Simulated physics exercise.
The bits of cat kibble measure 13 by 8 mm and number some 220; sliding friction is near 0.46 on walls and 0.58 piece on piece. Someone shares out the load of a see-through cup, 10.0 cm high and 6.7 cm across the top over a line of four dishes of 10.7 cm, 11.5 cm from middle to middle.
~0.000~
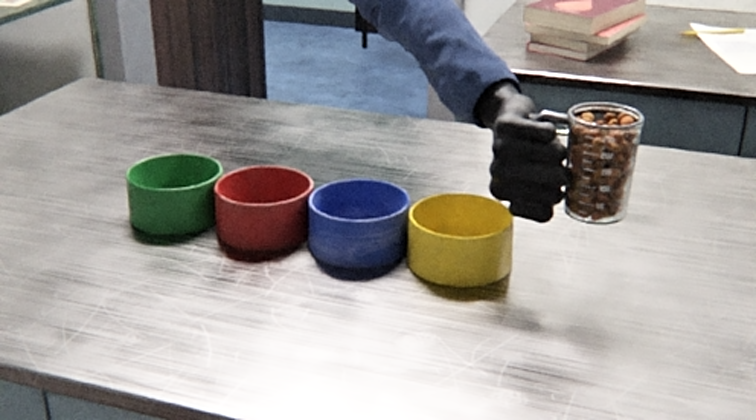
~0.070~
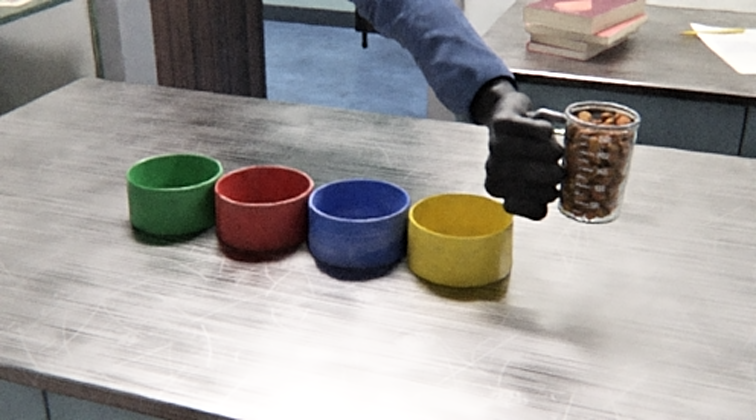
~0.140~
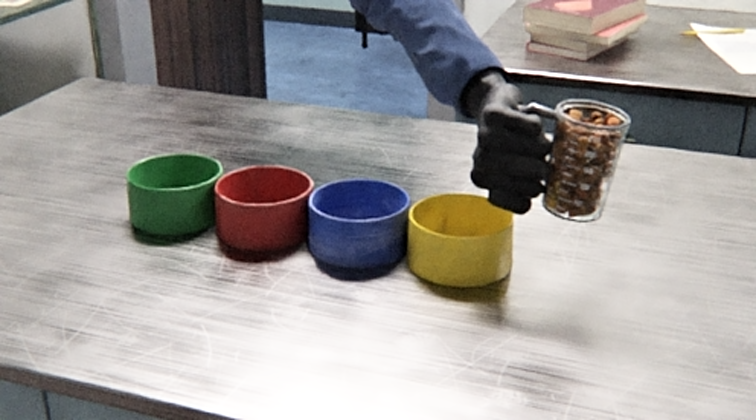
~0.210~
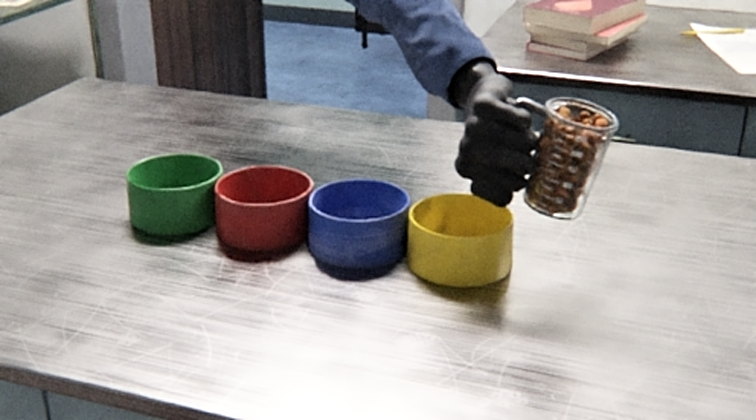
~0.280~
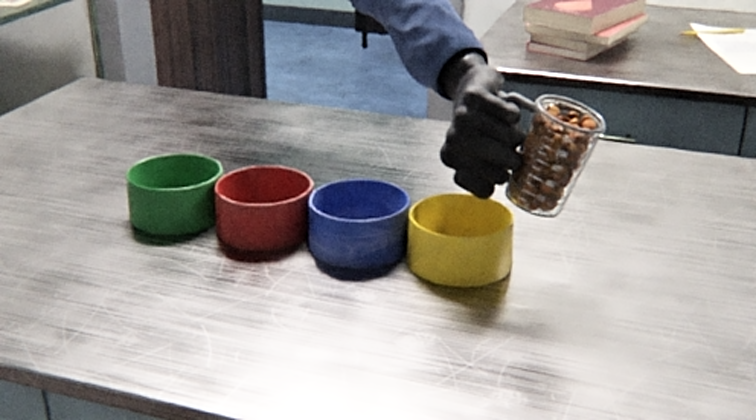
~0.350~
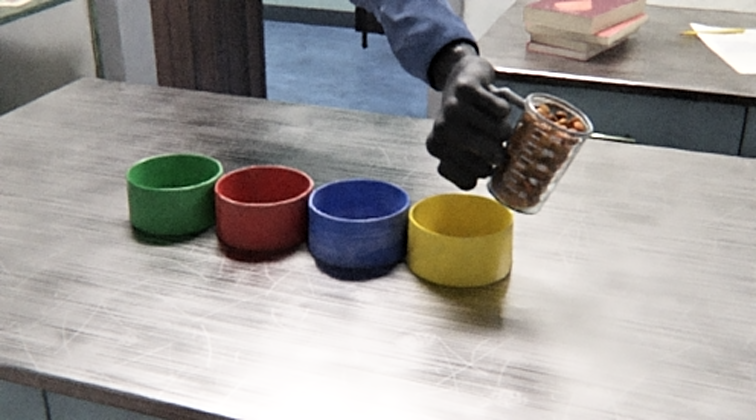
A black-gloved hand in a blue sleeve holds a clear handled cup full of small brown pieces over the right side of a scratched grey table, seen from slightly above by a still camera. Green, red, blue and yellow dishes sit in a row from left to right, with books on a surface behind. The hand moves the cup a short way left towards the yellow dish, steadily tilting it rightward.
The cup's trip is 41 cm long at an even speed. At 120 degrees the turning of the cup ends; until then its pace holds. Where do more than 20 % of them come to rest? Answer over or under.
Red: Over, blue: Over, green: Under, yellow: Under, counter: Under.
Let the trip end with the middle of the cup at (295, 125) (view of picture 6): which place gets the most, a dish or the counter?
The winner: Blue.
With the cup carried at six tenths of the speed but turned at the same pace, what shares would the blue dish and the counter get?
In that case blue 10; counter 10.
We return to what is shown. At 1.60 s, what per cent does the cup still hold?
Roughly 60 per cent.
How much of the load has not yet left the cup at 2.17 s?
Some 0 per cent of the load.
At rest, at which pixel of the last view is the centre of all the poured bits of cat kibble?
Around (329, 229).
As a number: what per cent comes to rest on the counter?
About 10 per cent.
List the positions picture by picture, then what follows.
Cup at (600, 164), tilt 0 degrees, lip at (642, 120), moved 0.0 cm; middle of the pieces at (604, 166); yellow dish at (461, 215); blue dish at (359, 200); red dish at (264, 185); green dish at (175, 171), in the first picture.
Cup at (595, 164), tilt 2 degrees, lip at (638, 120), moved 0.4 cm; middle of the pieces at (599, 166), in the second picture.
Cup at (582, 162), tilt 6 degrees, lip at (628, 122), moved 1.7 cm; middle of the pieces at (586, 164), in the third picture.
Cup at (567, 160), tilt 12 degrees, lip at (616, 125), moved 3.2 cm; middle of the pieces at (570, 163), in the fourth picture.
Cup at (551, 158), tilt 17 degrees, lip at (604, 128), moved 4.8 cm; middle of the pieces at (555, 161), in the fifth picture.
Cup at (536, 156), tilt 23 degrees, lip at (591, 131), moved 6.3 cm; middle of the pieces at (539, 159); yellow dish at (461, 215); blue dish at (359, 200); red dish at (264, 185); green dish at (175, 171). The cup turns about 80 degrees a second and travels 22 cm a second, in the sixth picture.
Then, at 1.10 s, tilt 82 degrees; cup holds 100 %.
After 1.60 s, tilt 119 degrees; cup holds 60 %, blue 35 %, yellow 5 %.
After 2.17 s, tilt 120 degrees; cup holds 0 %, red 40 %, blue 45 %, yellow 5 %.
In the end, at 2.8 s, red 40 %, blue 45 %, green 0 %, yellow 5 %, counter 10 %.
